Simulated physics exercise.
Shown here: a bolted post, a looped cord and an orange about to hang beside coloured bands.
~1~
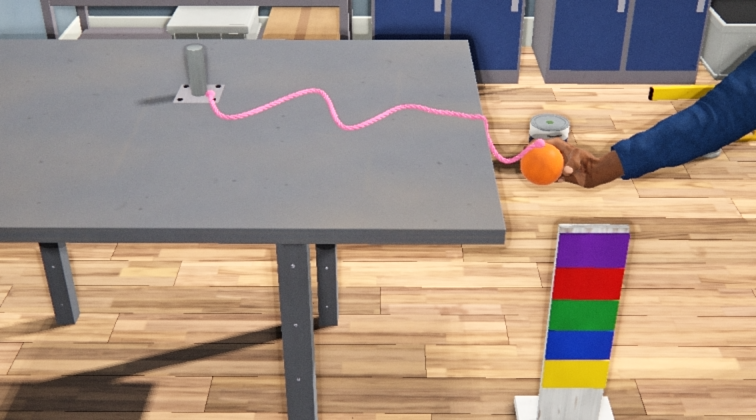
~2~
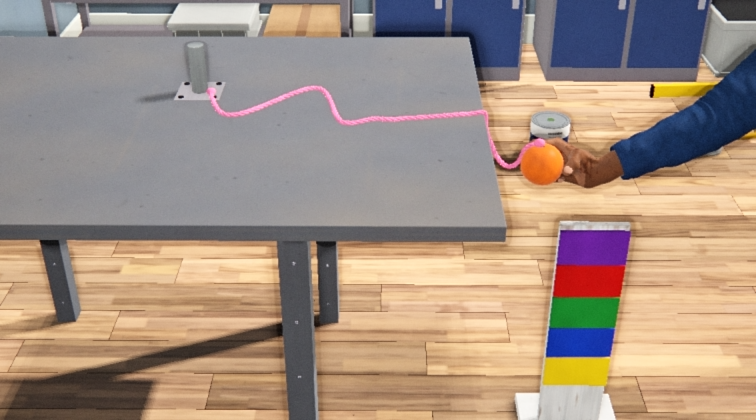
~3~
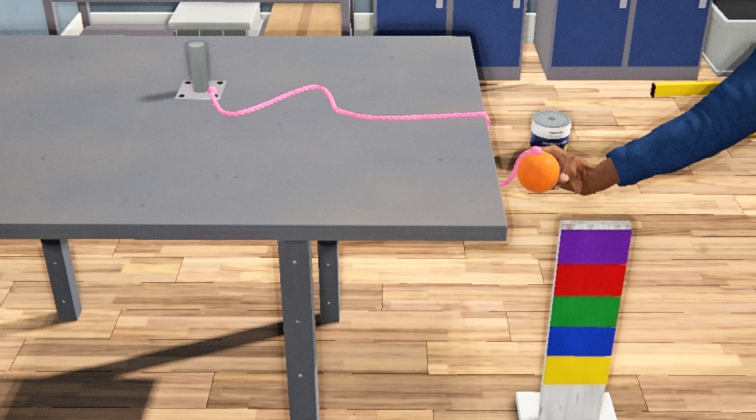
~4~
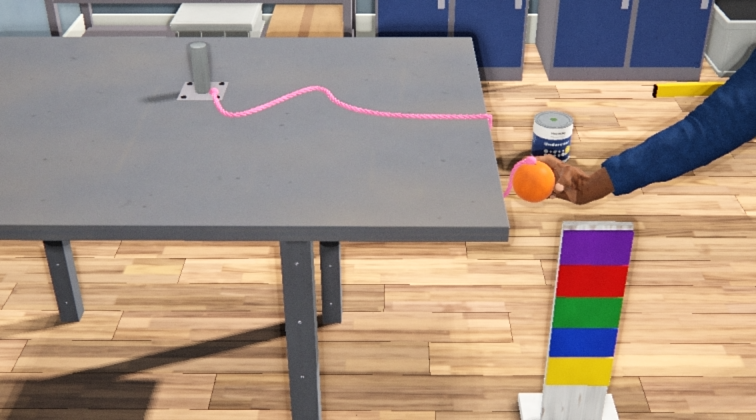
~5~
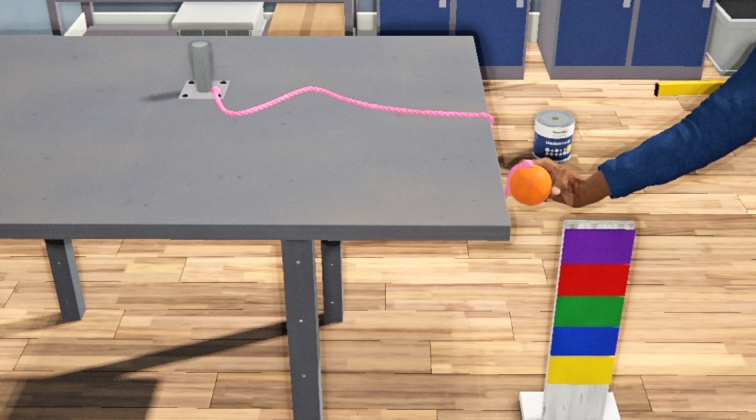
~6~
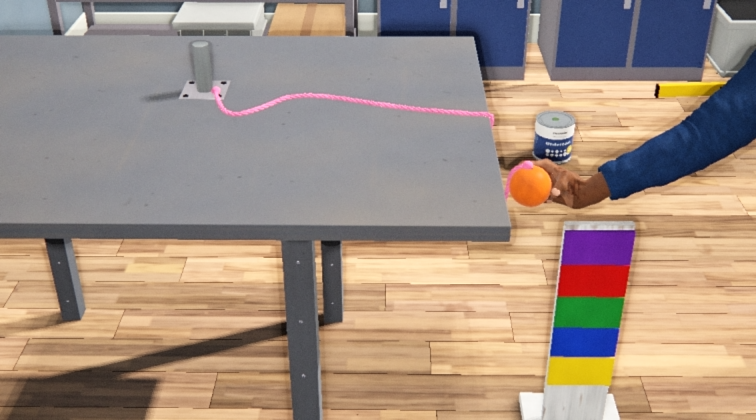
The video shows a hand holding an orange ball beside a table edge, above coloured bands, and moving it slightly down and left while the pink cord tied to a metal post shifts and its curves flatten across the tabletop.
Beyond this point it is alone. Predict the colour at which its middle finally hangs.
Prediction: Blue.
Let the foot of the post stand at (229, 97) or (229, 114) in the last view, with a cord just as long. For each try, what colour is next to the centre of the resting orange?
Yellow; yellow.
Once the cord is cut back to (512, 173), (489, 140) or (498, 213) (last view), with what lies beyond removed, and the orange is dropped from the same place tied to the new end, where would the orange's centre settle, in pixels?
Taking them in turn, it's about (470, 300), then about (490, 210), and finally about (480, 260).
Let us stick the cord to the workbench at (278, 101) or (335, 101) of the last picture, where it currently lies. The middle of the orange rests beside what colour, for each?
In order: Green; red.
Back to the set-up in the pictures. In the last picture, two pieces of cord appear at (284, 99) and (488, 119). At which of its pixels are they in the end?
Roughly at (337, 97), and the other roughly at (484, 160).
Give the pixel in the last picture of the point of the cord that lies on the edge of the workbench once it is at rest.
Check around (431, 111) - that's where it is.
Soon after, orange near (457, 316); level with blue.
Then, orange near (485, 317); level with blue.
At rest, orange near (470, 319); level with blue. At blue.
